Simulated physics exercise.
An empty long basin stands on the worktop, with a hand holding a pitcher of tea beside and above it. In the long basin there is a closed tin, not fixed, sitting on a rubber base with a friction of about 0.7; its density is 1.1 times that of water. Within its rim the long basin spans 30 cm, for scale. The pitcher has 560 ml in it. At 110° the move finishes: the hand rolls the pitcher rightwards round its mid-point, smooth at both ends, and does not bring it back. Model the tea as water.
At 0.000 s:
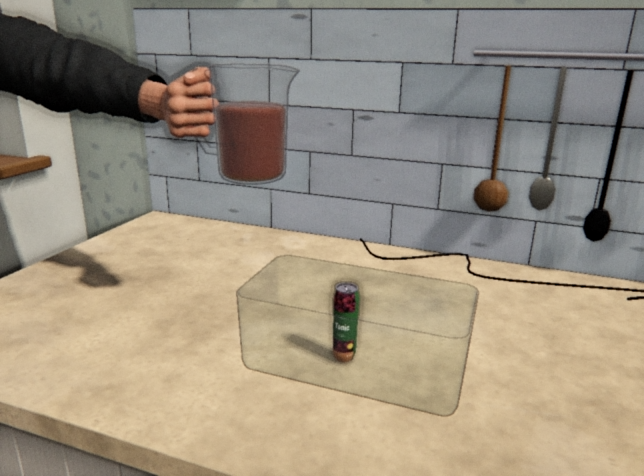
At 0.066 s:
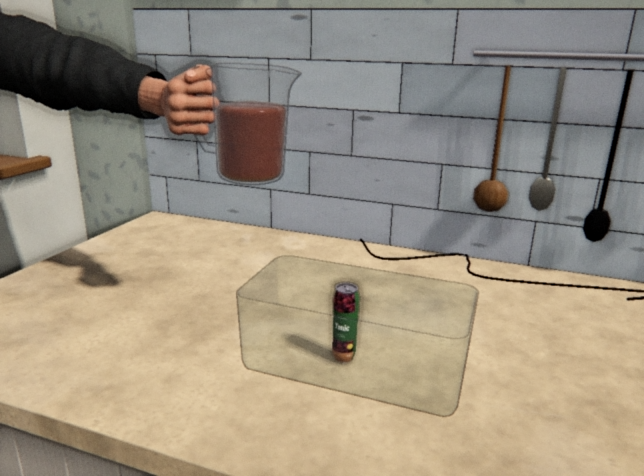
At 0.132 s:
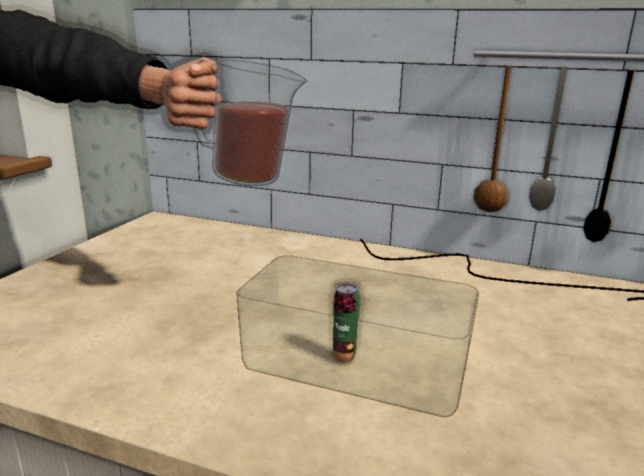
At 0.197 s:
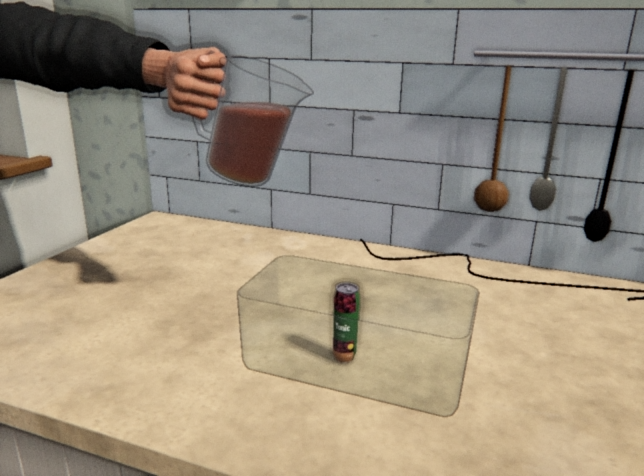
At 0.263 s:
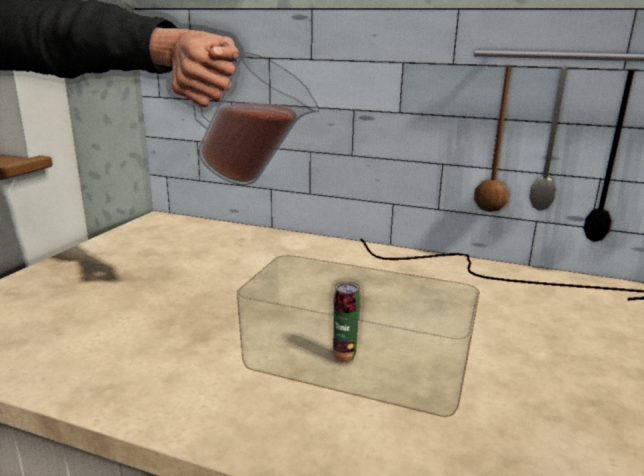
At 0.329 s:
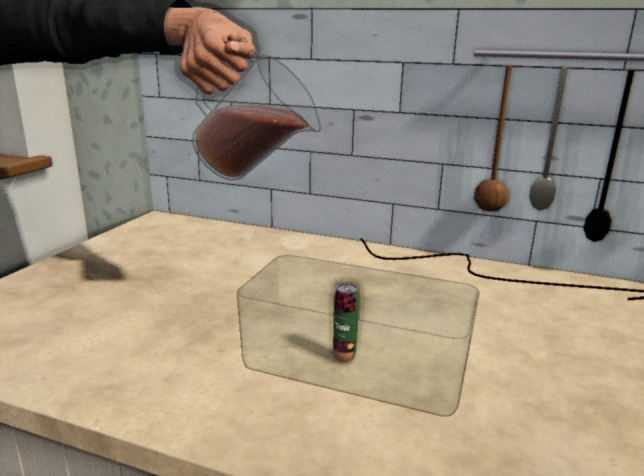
The clip shows a hand holding a clear pitcher of reddish-brown liquid above and left of a transparent basin containing a small closed tin on a worktop; the hand then smoothly tilts the pitcher rightwards.
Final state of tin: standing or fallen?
Standing.
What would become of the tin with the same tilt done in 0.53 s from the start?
Then the tin does not tip.
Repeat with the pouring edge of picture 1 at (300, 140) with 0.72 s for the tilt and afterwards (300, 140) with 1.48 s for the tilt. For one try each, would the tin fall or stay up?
Try 1: Tipped over; try 2: Tipped over.
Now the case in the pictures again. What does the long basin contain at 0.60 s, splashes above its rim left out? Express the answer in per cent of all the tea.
3 %, roughly.
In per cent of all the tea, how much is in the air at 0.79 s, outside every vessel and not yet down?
Roughly 30 %.
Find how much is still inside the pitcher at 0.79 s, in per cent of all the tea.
16 %.
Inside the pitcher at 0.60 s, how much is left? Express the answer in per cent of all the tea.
Around 64 percent.
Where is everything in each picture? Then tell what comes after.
Tilt 0°; pouring edge (299, 70); surface from (223, 104) to (284, 107); the long basin's rim runs from (258, 274) to (474, 312); the tin's top is at (347, 291), in the first frame.
Tilt 2°; pouring edge (301, 73); surface from (223, 103) to (285, 108), in the second frame.
Tilt 9°; pouring edge (306, 80); surface from (225, 105) to (287, 109), in the third frame.
Tilt 19°; pouring edge (313, 93); surface from (225, 107) to (291, 110), in the fourth frame.
Tilt 32°; pouring edge (319, 110); surface from (220, 117) to (297, 114), in the fifth frame.
Tilt 48°; pouring edge (320, 131); surface from (209, 119) to (308, 122), in the sixth frame.
By 0.60 s the tilt is 102° and 64 per cent is still to pour; the tin stands where it began.
By 0.79 s the tilt is 110° and 15 per cent is still to pour; the tin stands where it began.
By 1.00 s the tilt is 110° and 1 per cent is still to pour; the tin stands where it began.
By 1.22 s the tilt is 110° and 0 per cent is still to pour; the tin stands where it began.
At rest the tin stands where it began.
